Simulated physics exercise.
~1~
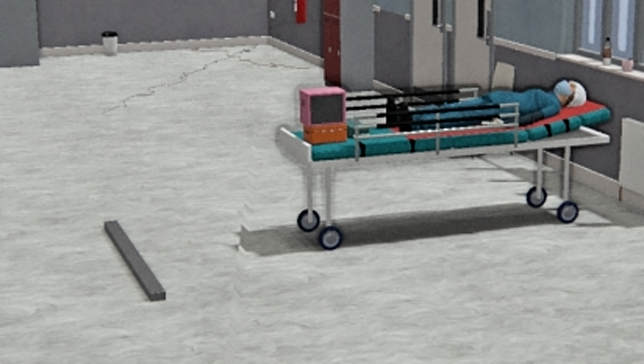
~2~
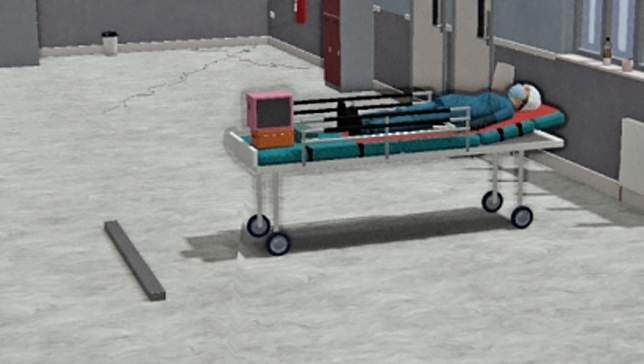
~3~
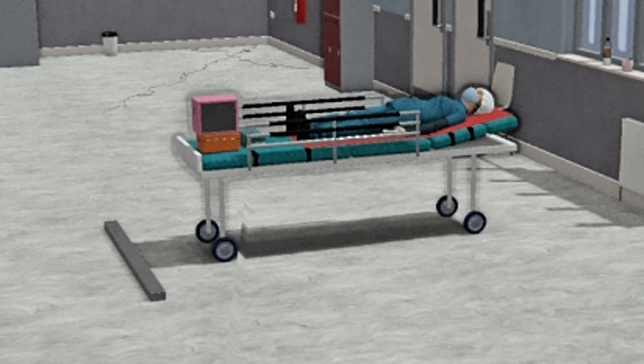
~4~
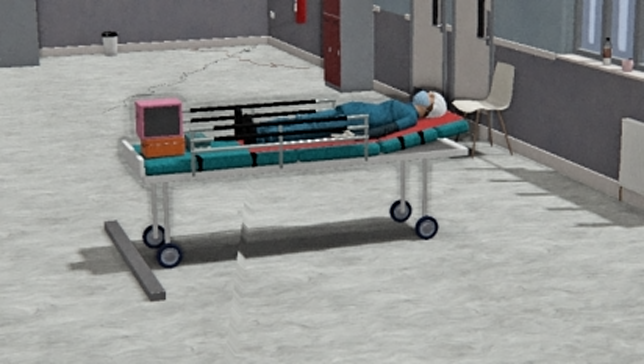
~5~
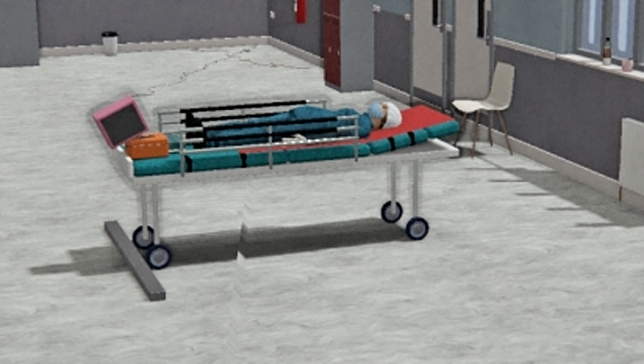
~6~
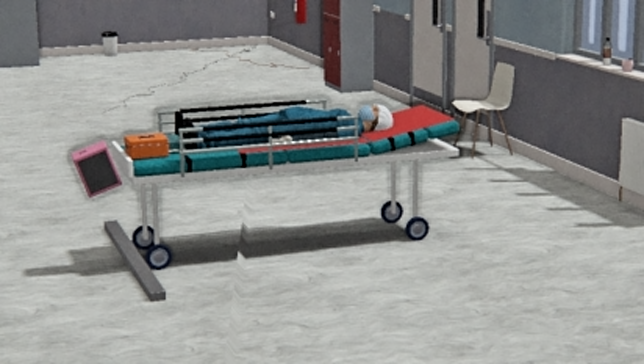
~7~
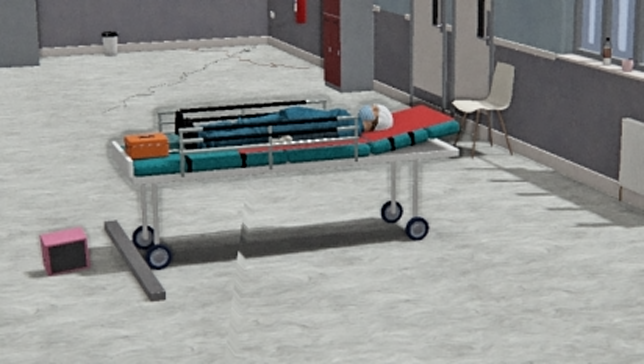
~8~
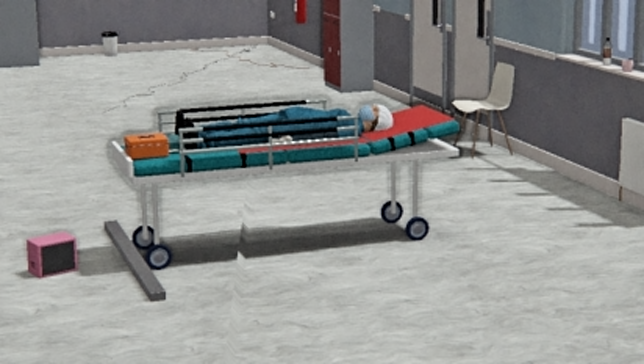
Person lying on a trolley rolling left to a floor sill and stopping, sliding toward the foot end as a pink monitor topples off onto the floor.
